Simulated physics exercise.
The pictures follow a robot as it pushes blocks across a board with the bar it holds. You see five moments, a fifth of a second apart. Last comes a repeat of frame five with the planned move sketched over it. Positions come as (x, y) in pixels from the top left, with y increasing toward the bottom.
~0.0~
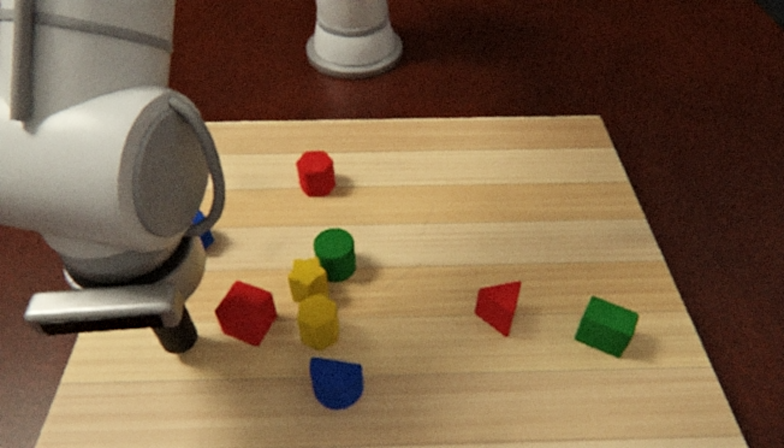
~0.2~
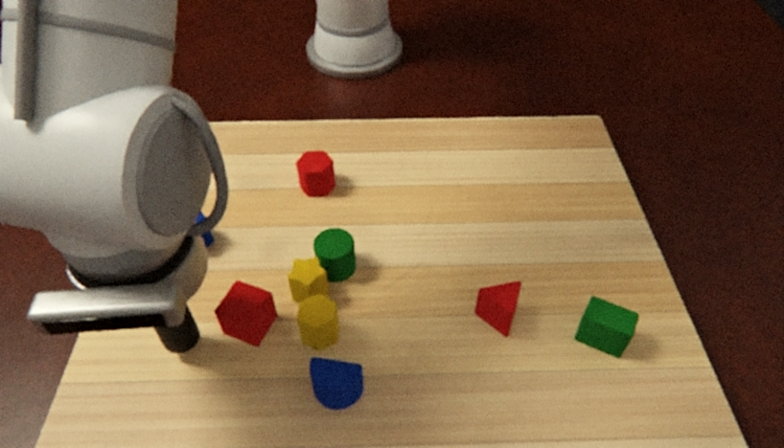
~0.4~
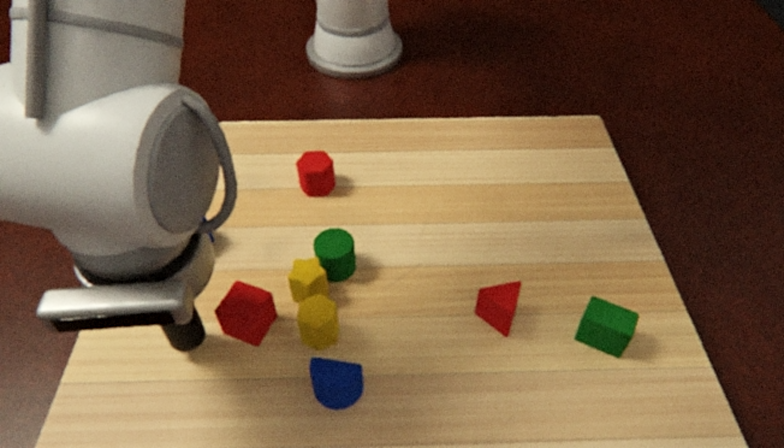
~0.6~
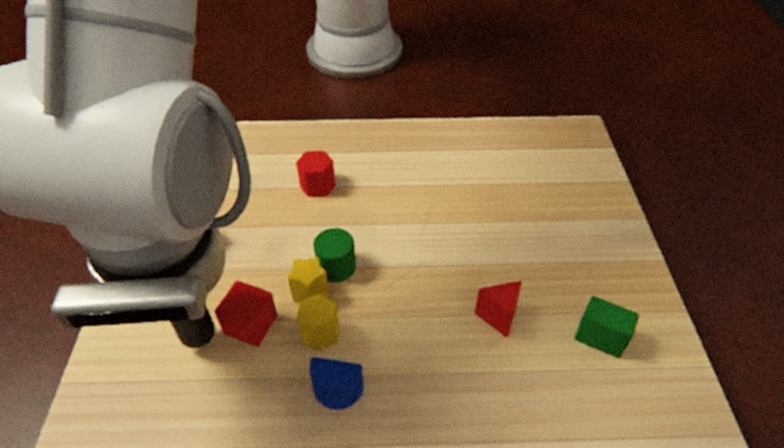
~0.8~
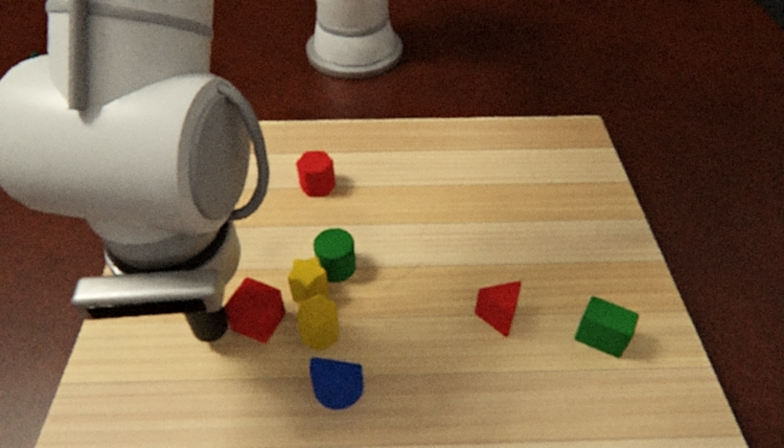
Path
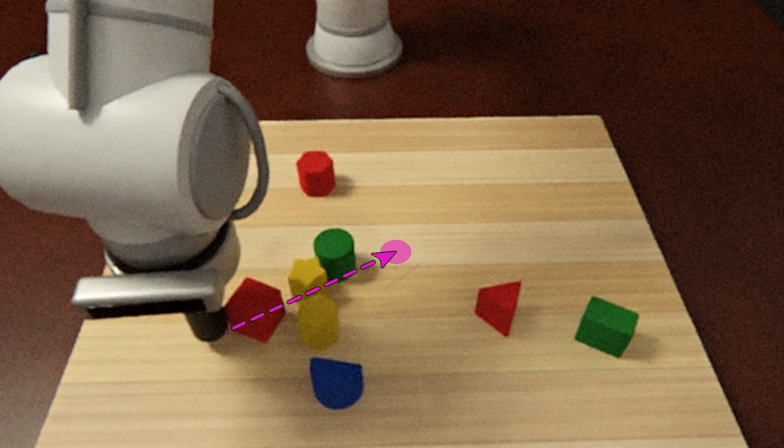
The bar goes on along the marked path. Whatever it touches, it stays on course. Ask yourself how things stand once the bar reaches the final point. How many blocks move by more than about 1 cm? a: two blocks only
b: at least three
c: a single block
It's b.
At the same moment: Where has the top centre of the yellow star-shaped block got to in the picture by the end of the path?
At roughly (406, 250).
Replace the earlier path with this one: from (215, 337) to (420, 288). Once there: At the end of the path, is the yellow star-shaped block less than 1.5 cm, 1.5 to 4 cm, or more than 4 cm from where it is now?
My estimate: Beyond 4 cm.
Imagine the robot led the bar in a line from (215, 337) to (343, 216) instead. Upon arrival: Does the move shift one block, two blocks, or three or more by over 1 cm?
Total: Two.
The drawn path runs straight from (215, 337) to (396, 252).
On the path given first. One third of the way, bar at (279, 296); red square piece at (315, 289), turned 55° clockwise; yellow star-shaped block at (342, 261), turned 65° anticlockwise; yellow hexagon at (329, 321), turned 15° clockwise; green round block at (342, 234).
Two thirds of the way, bar at (341, 268); red square piece at (347, 284); yellow star-shaped block at (375, 254), turned 105° anticlockwise; yellow hexagon at (330, 324), turned 30° clockwise; green round block at (351, 226).
At the end, bar at (396, 242); red square piece at (347, 284), turned 125° clockwise; yellow star-shaped block at (406, 250), turned 15° anticlockwise; yellow hexagon at (330, 324), turned 30° clockwise; green round block at (368, 209).
